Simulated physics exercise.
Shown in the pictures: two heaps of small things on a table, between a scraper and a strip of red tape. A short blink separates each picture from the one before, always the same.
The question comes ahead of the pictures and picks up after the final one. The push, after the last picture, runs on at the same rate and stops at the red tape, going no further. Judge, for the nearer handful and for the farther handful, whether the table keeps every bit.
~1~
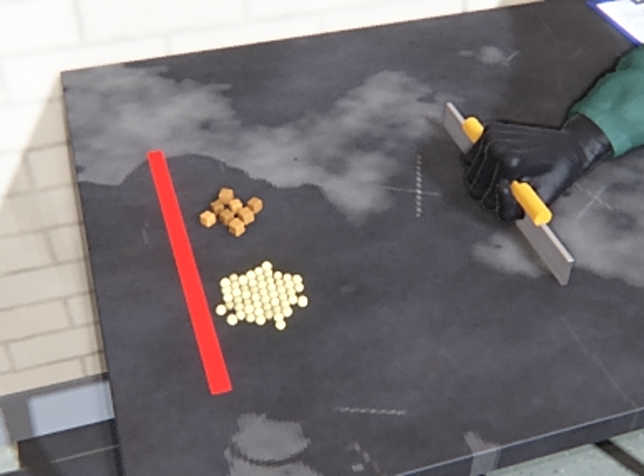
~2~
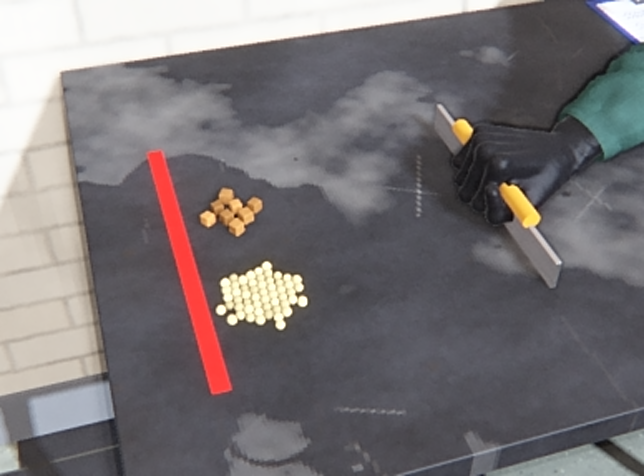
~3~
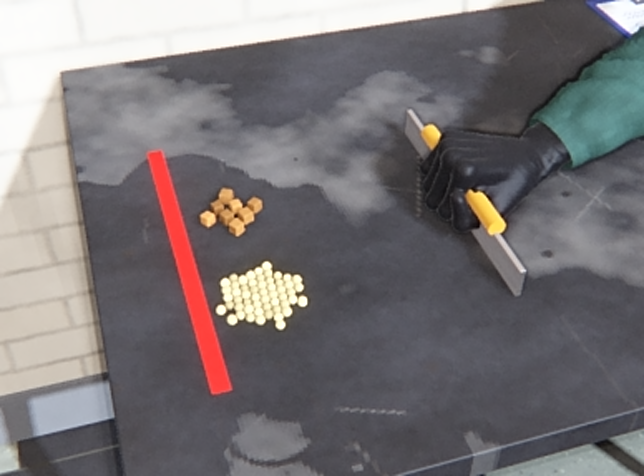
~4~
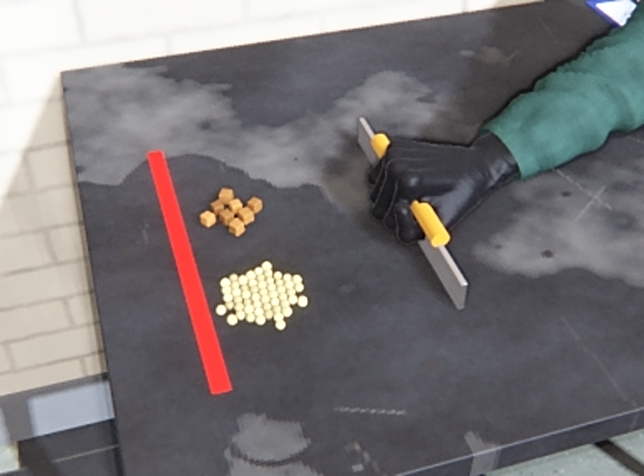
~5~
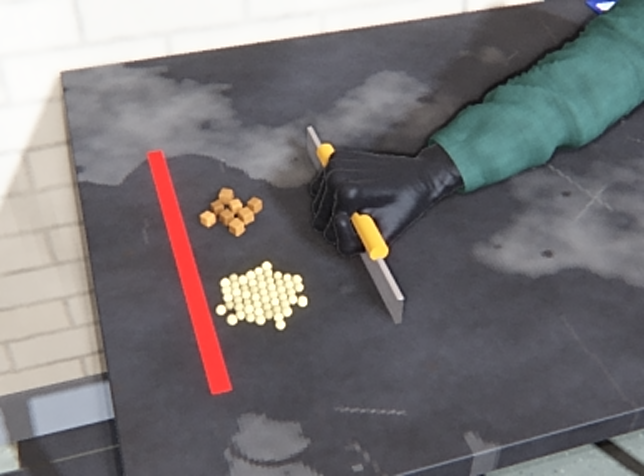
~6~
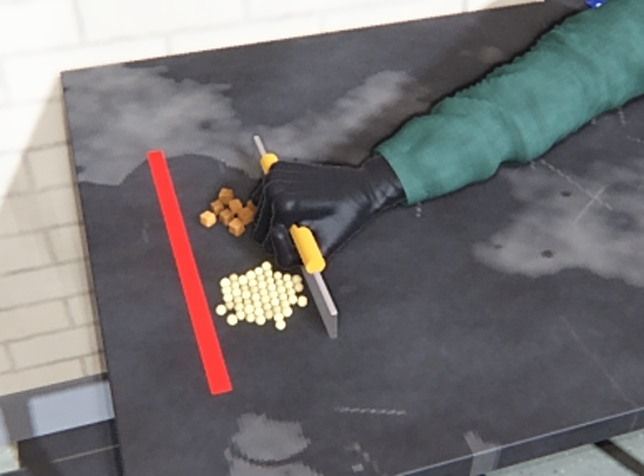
Nearer handful: Some bits lost; farther handful: Some bits lost.
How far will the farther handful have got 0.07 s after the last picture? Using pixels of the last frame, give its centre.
Its middle is roughly at (190, 218) in the last frame.
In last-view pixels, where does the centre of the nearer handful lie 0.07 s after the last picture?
Around (214, 311).
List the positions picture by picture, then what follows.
The first frame shows scraper at (558, 258), at rest; red tape at (157, 162), about a palm's width from the edge; edge at (92, 279); nearer handful at (263, 292), some soya beans; farther handful at (227, 217), a few brown sugar cubes.
The second frame shows scraper at (547, 261); farther handful at (227, 217).
The third frame shows scraper at (511, 269); nearer handful at (263, 292).
The fourth frame shows scraper at (454, 282); farther handful at (227, 217).
The fifth frame shows scraper at (392, 296); nearer handful at (263, 292).
The sixth frame shows scraper at (328, 310); red tape at (157, 162); edge at (92, 279); nearer handful at (263, 292); farther handful at (227, 217).
Then, 0.07 s after the last picture, scraper still moving, near (216, 229); nearer handful all on the table, its front near (168, 360); farther handful all on the table, its front near (169, 207).
Then, 0.16 s after the last picture, scraper stopped at the red tape; nearer handful all on the table, its front near (68, 429); farther handful all on the table, its front near (87, 207).
Then, 0.44 s after the last picture, scraper stopped at the red tape; nearer handful all over the edge; farther handful all over the edge.
At rest, scraper stopped at the red tape; nearer handful all over the edge; farther handful all over the edge.
